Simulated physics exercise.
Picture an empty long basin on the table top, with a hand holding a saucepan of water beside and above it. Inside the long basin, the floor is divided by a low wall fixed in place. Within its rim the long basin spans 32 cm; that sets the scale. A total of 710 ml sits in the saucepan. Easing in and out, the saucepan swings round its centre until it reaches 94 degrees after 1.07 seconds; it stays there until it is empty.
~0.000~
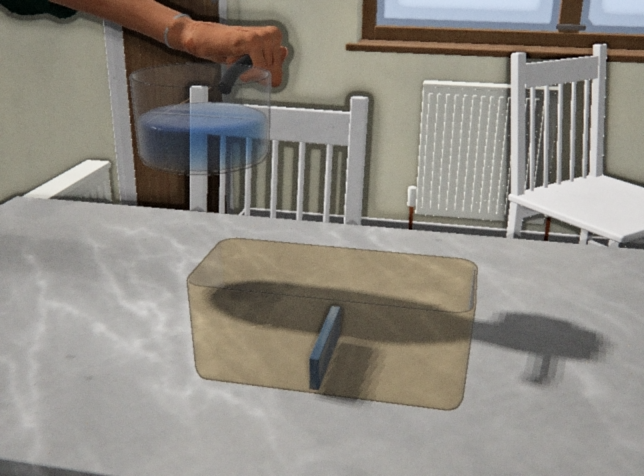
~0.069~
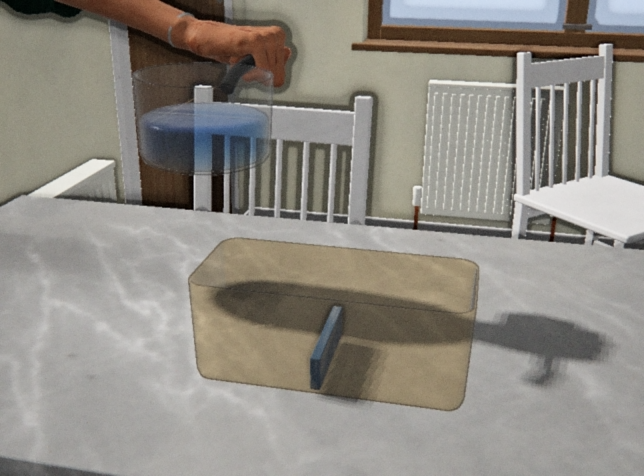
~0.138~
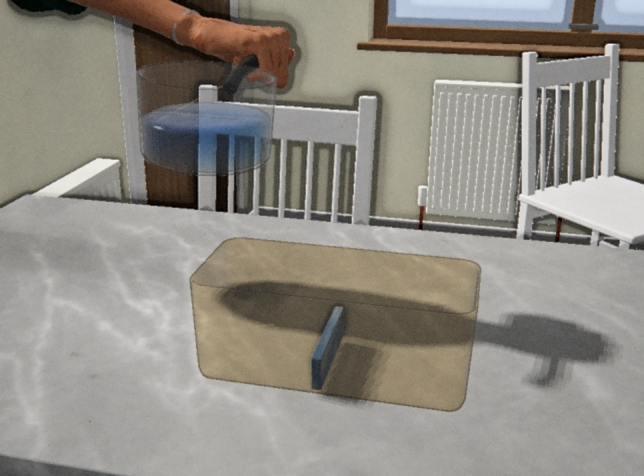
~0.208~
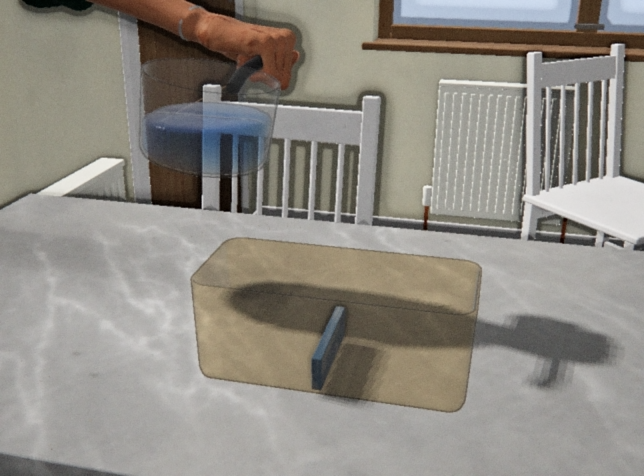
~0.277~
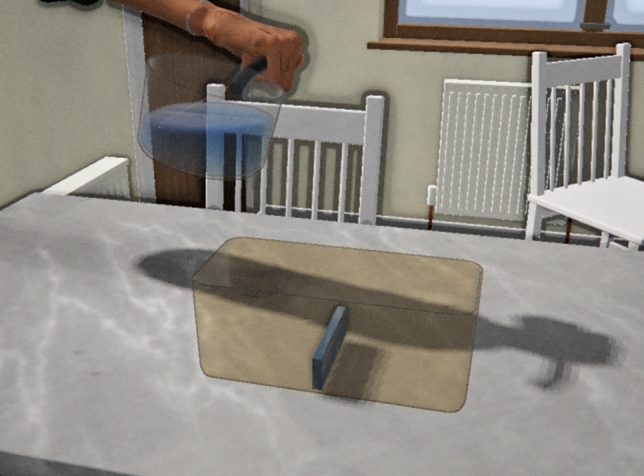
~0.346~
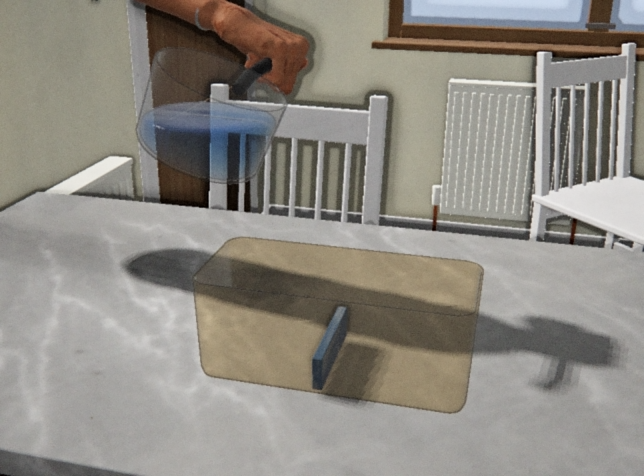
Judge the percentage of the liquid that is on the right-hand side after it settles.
My estimate is 51 %.
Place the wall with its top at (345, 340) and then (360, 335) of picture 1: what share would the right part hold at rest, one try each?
15 per cent first, 5 per cent second.
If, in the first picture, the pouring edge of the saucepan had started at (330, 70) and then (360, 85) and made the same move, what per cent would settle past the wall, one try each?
I'd say 95 percent on the first go, 95 percent on the next.
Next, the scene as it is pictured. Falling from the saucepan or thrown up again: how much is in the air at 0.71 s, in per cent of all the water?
Roughly 26 %.
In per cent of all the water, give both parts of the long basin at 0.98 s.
Around 14 on the left and around 38 on the right.
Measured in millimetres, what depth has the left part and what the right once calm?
Around 18 mm deep on the left, around 18 mm deep on the right.
Then, 0.71 s in, the tilt is 70° and 73 per cent is still to pour, 2 is left of the wall and 0 right of it.
Then, 0.98 s in, the tilt is 92° and 27 per cent is still to pour, 14 is left of the wall and 39 right of it.
Then, 1.26 s in, the tilt is 94° and 7 per cent is still to pour, 36 is left of the wall and 51 right of it.
Then, 1.57 s in, the tilt is 94° and 2 per cent is still to pour, 45 is left of the wall and 51 right of it.
Finally, 47 per cent lies left of the wall, 51 right of it and 1 outside.
